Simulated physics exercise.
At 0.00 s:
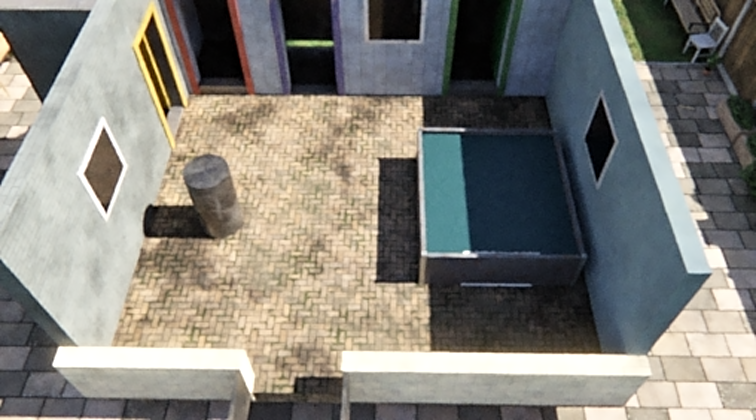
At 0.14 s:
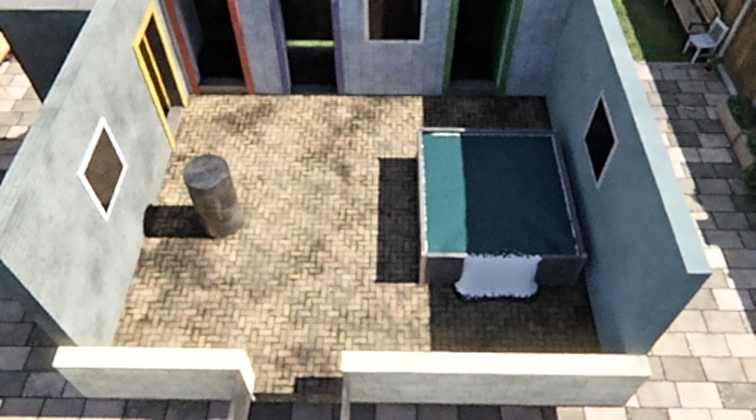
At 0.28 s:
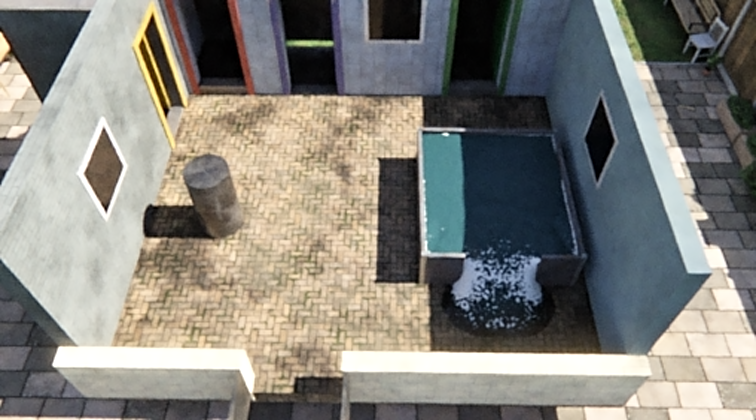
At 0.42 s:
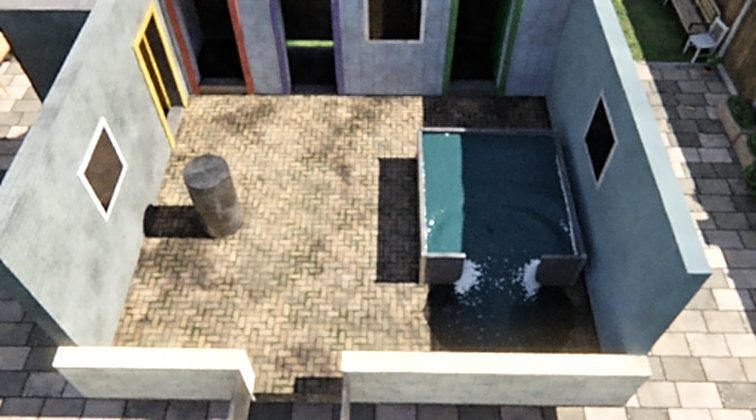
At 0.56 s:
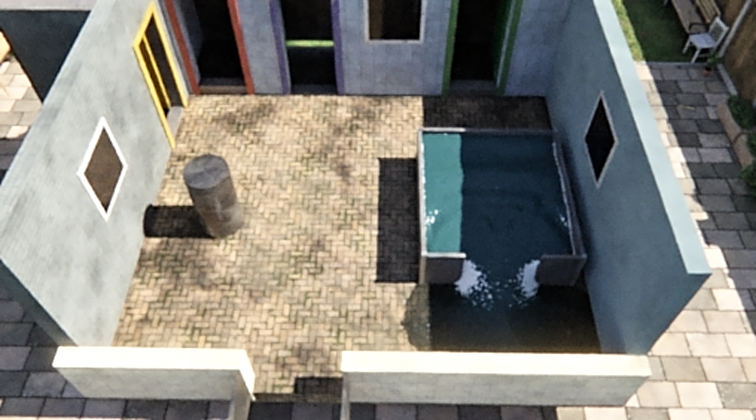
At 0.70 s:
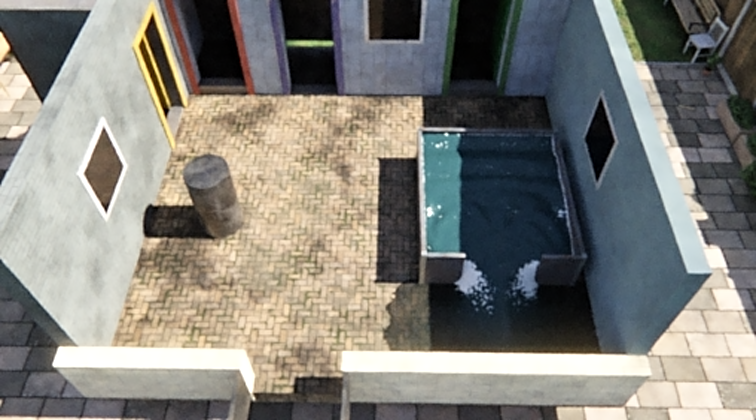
In this clip, a walled yard holds an upright grey cylinder and a water-filled tank on the right; the tank's near wall opens, and water pours out, foaming, then spreads darkly across the paving toward the near wall and leftward.
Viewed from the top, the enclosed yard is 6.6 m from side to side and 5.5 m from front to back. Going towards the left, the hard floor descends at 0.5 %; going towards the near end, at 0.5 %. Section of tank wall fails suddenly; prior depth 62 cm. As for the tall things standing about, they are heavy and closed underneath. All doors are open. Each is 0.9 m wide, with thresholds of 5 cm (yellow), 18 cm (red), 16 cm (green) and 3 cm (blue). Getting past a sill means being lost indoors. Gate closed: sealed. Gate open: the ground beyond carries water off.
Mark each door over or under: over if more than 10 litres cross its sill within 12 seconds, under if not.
Marks: Yellow door: Over; red door: Under; green door: Under; blue door: Over.
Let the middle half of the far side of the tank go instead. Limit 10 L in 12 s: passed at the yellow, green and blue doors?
Here's how it goes: Yellow exceeds it, green exceeds it, blue exceeds it.
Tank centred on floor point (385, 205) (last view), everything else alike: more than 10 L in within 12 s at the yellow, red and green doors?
Checking each door against the limit: Yellow tops it, red does not exceed it, green does not exceed it.
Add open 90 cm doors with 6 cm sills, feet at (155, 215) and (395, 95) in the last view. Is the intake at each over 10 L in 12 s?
In that order: Above, not over.
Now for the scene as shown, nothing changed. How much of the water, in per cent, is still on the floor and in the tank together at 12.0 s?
I'd put it at some 90 percent still there.
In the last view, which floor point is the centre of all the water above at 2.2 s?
It lies at roughly (484, 257) in pixels.
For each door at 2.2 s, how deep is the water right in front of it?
Depths in cm: Yellow 0, red 0, green 0, blue 0.
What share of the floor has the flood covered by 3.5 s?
I'd guess around 50 %.
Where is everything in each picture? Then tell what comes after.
The tank at (494, 191) is whole and still, 62 cm deep, in the first picture.
Water pours out at (498, 274) and has run 0.6 m, to (535, 294); typically 6 cm deep outside, 62 cm at the tank's back, in the second picture.
Water pours out at (498, 274) and has run 0.9 m, to (461, 323); typically 10 cm deep outside, 62 cm at the tank's back, in the third picture.
The front is at a hidden place, 1.3 m from the gap at (498, 274); 1.8 m2 of floor is under water; 62 cm left at the back of the tank, in the fourth picture.
Water pours out at (498, 274) and has run 1.7 m, to a hidden place; typically 6 cm deep outside, 62 cm at the tank's back, in the fifth picture.
Water pours out at (498, 273) and has run 2.0 m, to a hidden place; typically 6 cm deep outside, 58 cm at the tank's back, in the sixth picture.
After 1.4 s water covers 15 % of the floor and is deepest (54 cm) near (600, 379); yellow door not reached, red door not reached, green door not reached, blue door not reached.
After 2.2 s water covers 25 % of the floor and is deepest (44 cm) near (499, 352); yellow door not reached, red door not reached, green door not reached, blue door not reached.
After 3.5 s water covers 50 % of the floor and is deepest (30 cm) near (569, 294); yellow door not reached, red door not reached, green door not reached, blue door not reached.
After 7.0 s water covers 85 % of the floor and is deepest (19 cm) near (461, 377); yellow door 6 cm at the sill, 0 L in, red door 13 cm at the sill, 0 L in, green door 5 cm at the sill, 0 L in, blue door 7 cm at the sill, 1 L in.
After 12.0 s water covers 100 % of the floor and is deepest (12 cm) near (475, 377); yellow door 10 cm at the sill, 72 L in, red door 10 cm at the sill, 0 L in, green door 5 cm at the sill, 0 L in, blue door 6 cm at the sill, 29 L in.
